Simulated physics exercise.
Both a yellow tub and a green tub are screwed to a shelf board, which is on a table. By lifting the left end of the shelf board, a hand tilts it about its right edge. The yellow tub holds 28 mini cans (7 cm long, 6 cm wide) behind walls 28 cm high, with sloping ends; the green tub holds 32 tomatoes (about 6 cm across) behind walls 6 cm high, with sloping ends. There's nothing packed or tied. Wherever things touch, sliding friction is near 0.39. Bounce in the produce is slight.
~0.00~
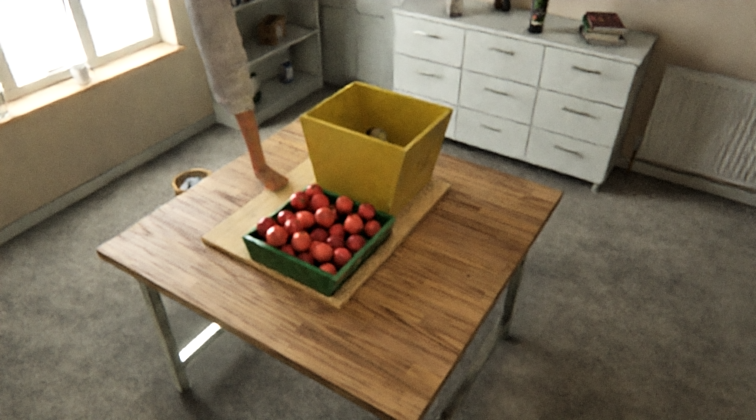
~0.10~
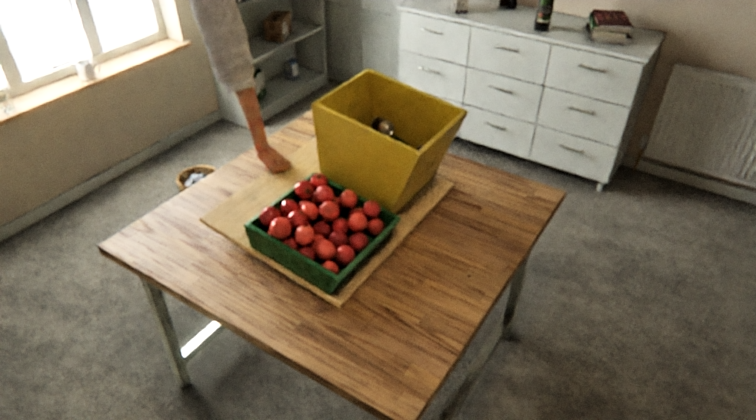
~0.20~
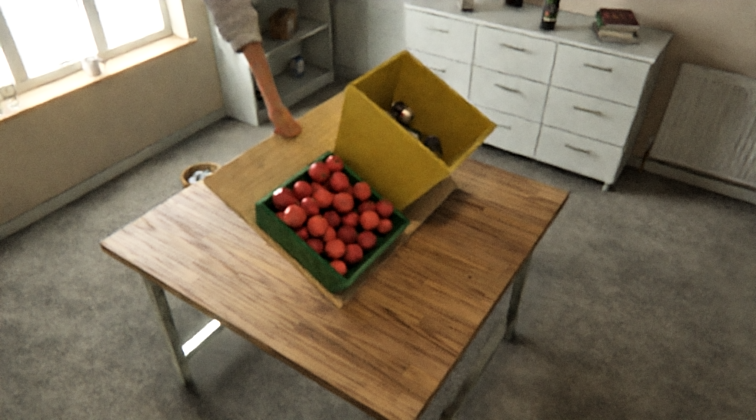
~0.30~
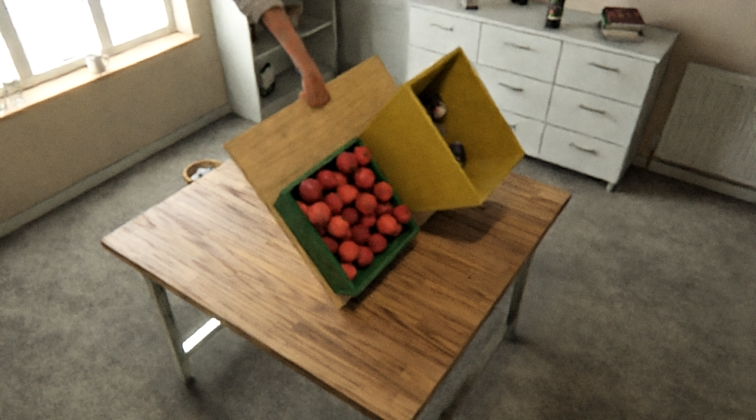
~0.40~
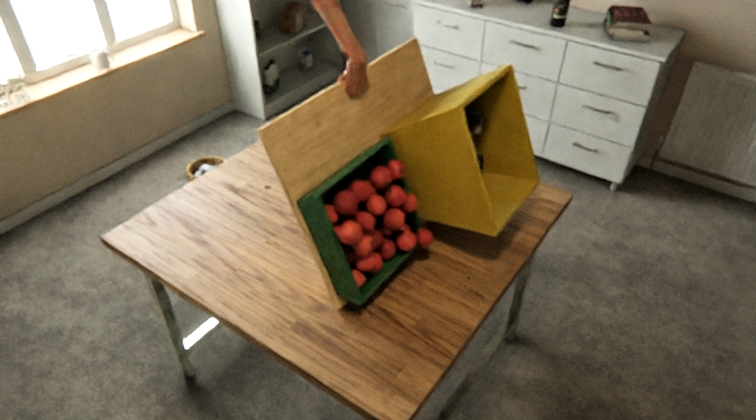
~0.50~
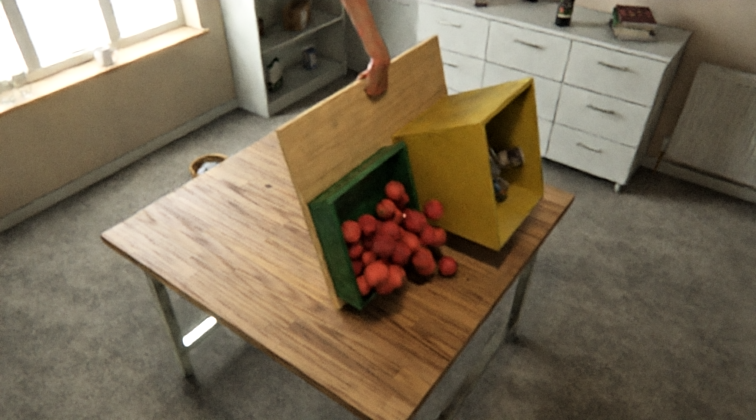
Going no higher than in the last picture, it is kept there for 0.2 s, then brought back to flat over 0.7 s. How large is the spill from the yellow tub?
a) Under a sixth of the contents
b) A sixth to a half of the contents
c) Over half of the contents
b.
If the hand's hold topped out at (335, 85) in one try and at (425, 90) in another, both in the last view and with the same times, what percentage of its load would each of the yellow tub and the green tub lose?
The yellow tub would lose 0 per cent in the first try and 80 per cent in the second, the green tub 50 and then 100 per cent.
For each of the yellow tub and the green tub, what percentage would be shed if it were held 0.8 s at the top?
That would cost yellow tub 40 per cent of its load and green tub 100 per cent.
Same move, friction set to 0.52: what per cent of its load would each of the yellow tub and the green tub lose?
Yellow tub 30, green tub 90 per cent.
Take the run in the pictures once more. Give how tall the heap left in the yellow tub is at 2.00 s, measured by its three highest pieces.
I'd say near 14 cm.
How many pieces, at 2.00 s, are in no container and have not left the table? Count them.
Roughly 16.
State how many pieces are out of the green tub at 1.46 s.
Green tub - about 30 out by that time.
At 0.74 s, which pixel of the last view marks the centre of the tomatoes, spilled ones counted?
In the last view, the centre sits near (419, 292).
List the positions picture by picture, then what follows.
In the first frame (each is followed by its nearest rim corner in this view; the camera moves round a little), yellow tub, (403, 149); green tub, (333, 277); 0° from level; none out.
In the second frame, yellow tub, (417, 152); green tub, (336, 277); 8° from level.
In the third frame, yellow tub, (449, 169); green tub, (346, 282); 26° from level.
In the fourth frame, yellow tub, (480, 200); green tub, (356, 291); 48° from level.
In the fifth frame, yellow tub, (497, 231); green tub, (362, 301); 66° from level; 3 out, the lowest tomato at (424, 238).
In the sixth frame, yellow tub, (500, 246); green tub, (362, 306); 74° from level; 14 out, the lowest tomato at (448, 266).
After 0.74 s, tilt 73°; yellow tub 24 in, 4 out and green tub 7 in, 25 out.
After 1.04 s, tilt 39°; yellow tub 22 in, 6 out and green tub 4 in, 28 out.
After 1.46 s, tilt 0°; yellow tub 21 in, 7 out and green tub 4 in, 28 out.
When it is over (at 2.00 s), yellow tub 21 in, 7 out and green tub 4 in, 28 out. Asked share, 7 of 28, 25 per cent.
